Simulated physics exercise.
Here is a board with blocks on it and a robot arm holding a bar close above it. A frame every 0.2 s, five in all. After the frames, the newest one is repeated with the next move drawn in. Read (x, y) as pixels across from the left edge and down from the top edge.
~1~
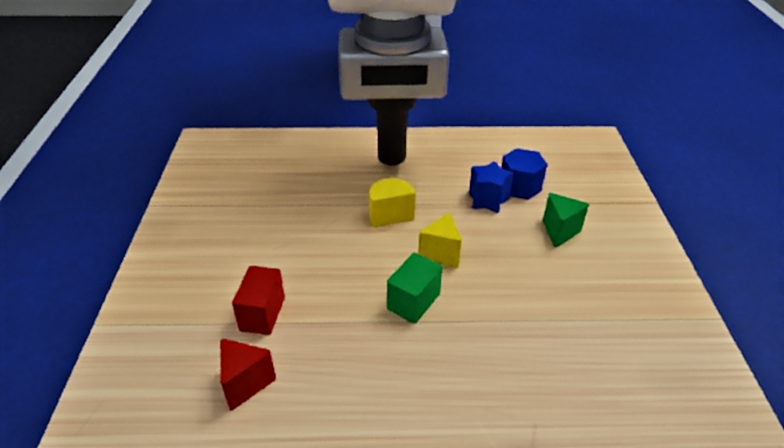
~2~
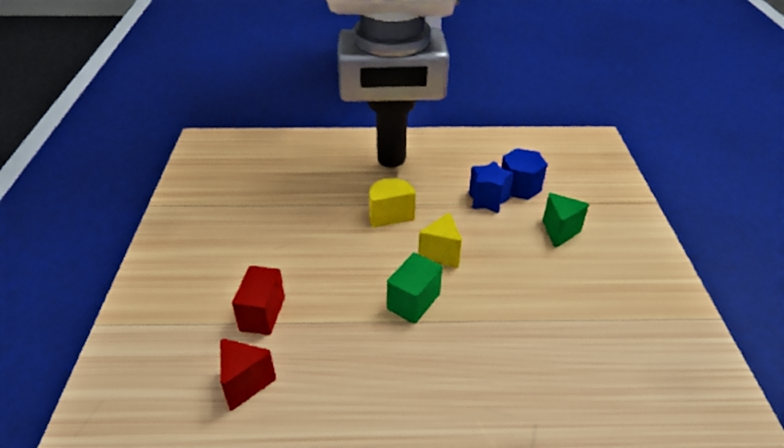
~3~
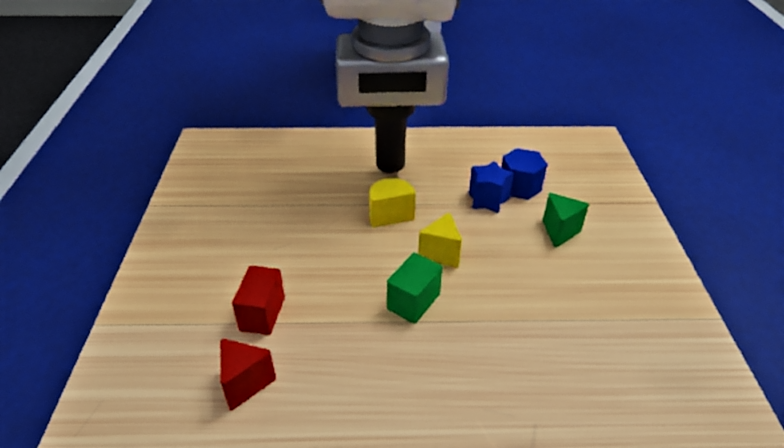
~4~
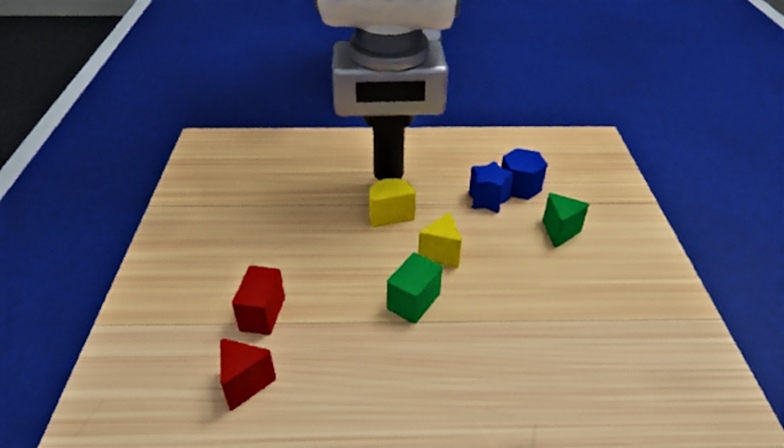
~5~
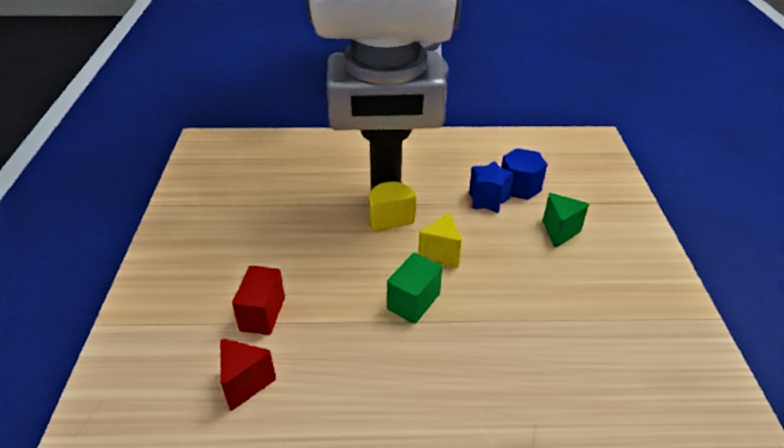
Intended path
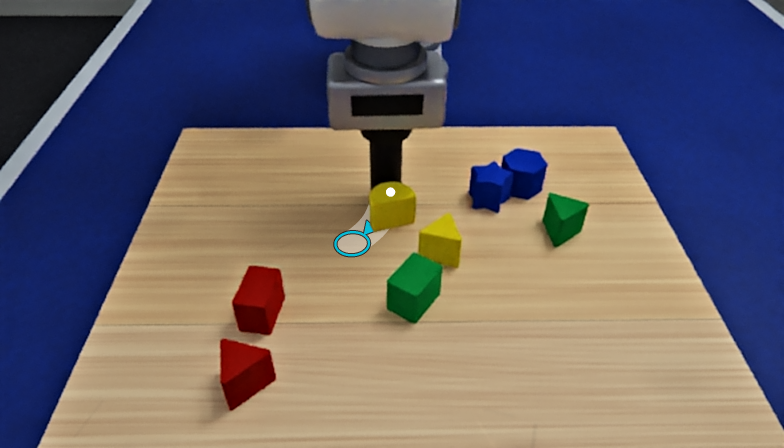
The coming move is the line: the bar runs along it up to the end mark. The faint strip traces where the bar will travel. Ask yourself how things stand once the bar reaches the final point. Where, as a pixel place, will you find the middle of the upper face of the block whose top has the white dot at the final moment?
The middle of its upper face should be somewhere near (391, 222).
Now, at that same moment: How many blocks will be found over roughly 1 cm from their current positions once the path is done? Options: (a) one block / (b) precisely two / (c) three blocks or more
My answer is option a.
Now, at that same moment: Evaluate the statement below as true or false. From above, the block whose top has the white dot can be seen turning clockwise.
Verdict: False.
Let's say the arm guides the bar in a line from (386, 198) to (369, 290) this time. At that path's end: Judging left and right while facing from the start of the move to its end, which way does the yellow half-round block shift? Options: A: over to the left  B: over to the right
Answer: A.
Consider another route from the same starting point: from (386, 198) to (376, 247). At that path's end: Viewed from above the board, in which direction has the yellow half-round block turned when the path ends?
It swings round anticlockwise.
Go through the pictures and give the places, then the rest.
In the first frame, lower end of the bar (392, 158), tops of blocks, yellow half-round block (390, 188), yellow three-sided block (444, 228).
In the second frame, bar (392, 160), blocks as before.
In the third frame, bar (390, 166), blocks as before.
In the fourth frame, bar (389, 175), blocks as before.
In the fifth frame, bar (386, 189), yellow half-round block (391, 192), yellow three-sided block (444, 228).
The drawn path runs from (386, 198) through (381, 214) and (370, 230) to (352, 243); the dot is on the yellow half-round block.
The first path, step by step. Halfway along, bar (376, 213); yellow half-round block (392, 216), turned 40° anticlockwise.
At the end, bar (352, 234); yellow half-round block (391, 222), turned 60° anticlockwise; yellow three-sided block not moved.
